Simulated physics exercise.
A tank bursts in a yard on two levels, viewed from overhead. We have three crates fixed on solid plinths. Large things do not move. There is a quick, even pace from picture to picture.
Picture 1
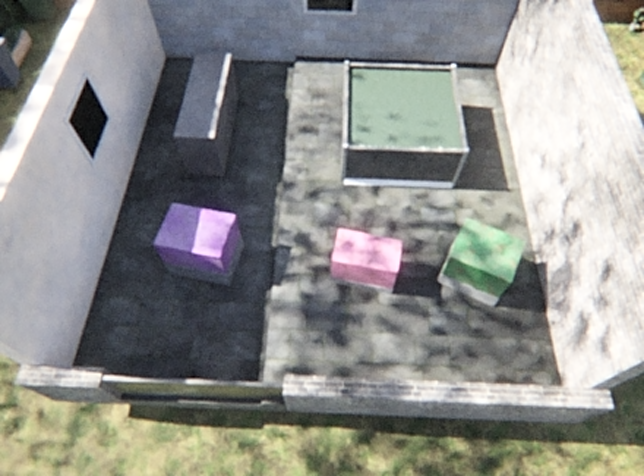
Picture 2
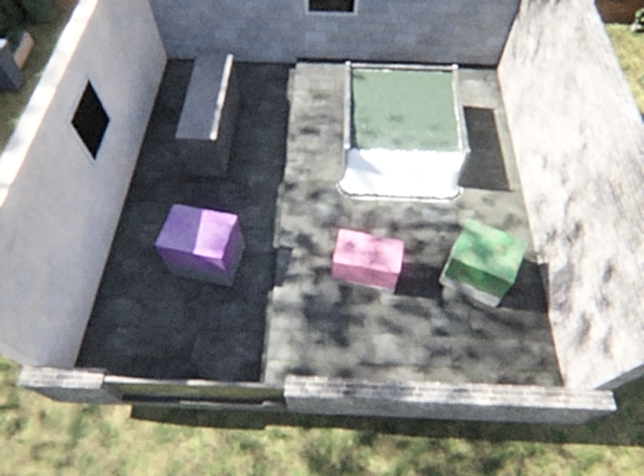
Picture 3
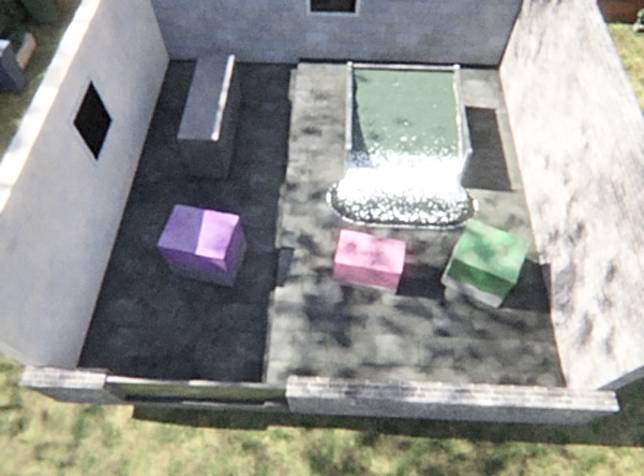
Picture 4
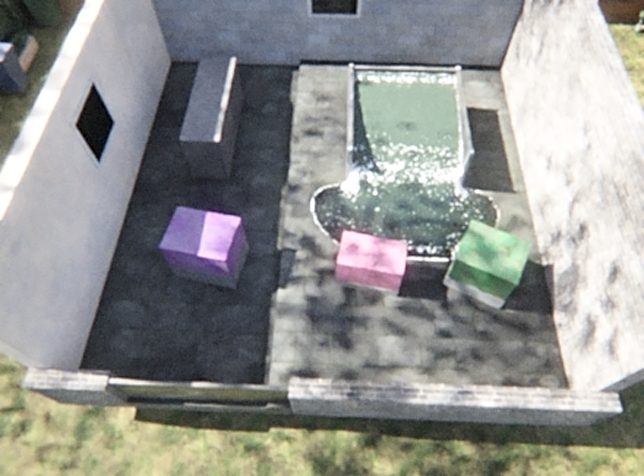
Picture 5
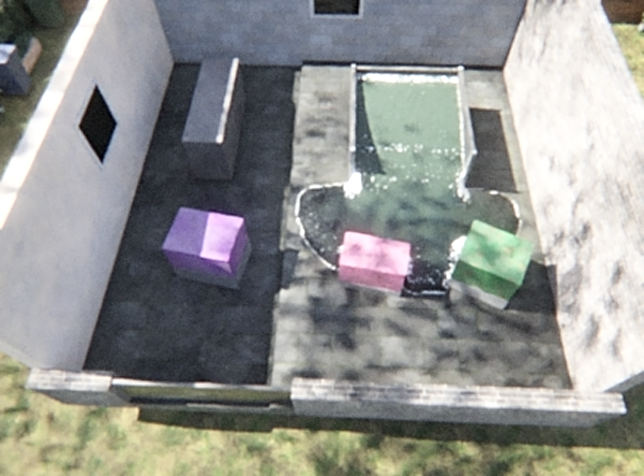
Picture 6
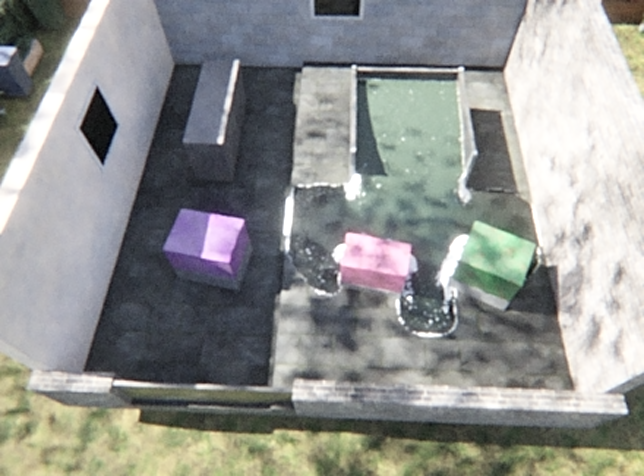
The clip opens on a walled yard seen from above, with still greenish water in a tank behind pink and green blocks and a purple block to the left. Water bursts from the tank's near side and fans across the paving, then wraps around the pink block and pushes between the unmoving pair.
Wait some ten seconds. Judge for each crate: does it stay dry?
Looks like the pink crate is within reach of the water; looks like the green crate is within reach of the water; looks like the purple crate is out of reach of the water.
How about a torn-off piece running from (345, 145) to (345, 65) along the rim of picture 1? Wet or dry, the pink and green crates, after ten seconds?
The pink crate is left dry, the green crate is left dry.
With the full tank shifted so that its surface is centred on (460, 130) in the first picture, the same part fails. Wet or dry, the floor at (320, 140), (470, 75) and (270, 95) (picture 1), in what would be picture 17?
Results in order - left untouched, left untouched, left untouched.
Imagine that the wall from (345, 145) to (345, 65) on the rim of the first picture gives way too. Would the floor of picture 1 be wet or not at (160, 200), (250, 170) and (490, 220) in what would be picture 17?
Order as asked: Swamped, swamped, untouched.
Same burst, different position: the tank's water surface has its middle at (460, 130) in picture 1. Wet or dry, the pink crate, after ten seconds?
Looking at pink: It is inundated.
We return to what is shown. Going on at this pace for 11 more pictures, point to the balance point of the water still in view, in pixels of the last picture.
Close to (404, 244).
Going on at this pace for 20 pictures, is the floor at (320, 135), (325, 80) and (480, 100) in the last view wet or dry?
First spared, second spared, third inundated.
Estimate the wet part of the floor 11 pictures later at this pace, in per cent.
That's roughly 45 per cent.
A moment on, water covers 30 % of the floor; the pink crate water round its plinth, the green crate water round its plinth, the purple crate water round its plinth.
Next, water covers 45 % of the floor; the pink crate water round its plinth, the green crate water round its plinth, the purple crate water round its plinth.
Then, water covers 65 % of the floor; the pink crate water round its plinth, the green crate water round its plinth, the purple crate water round its plinth.
Later, water covers 85 % of the floor; the pink crate water round its plinth, the green crate water round its plinth, the purple crate water round its plinth.
In the end, water covers 95 % of the floor; the pink crate was topped, the green crate was topped, the purple crate stayed above the water.
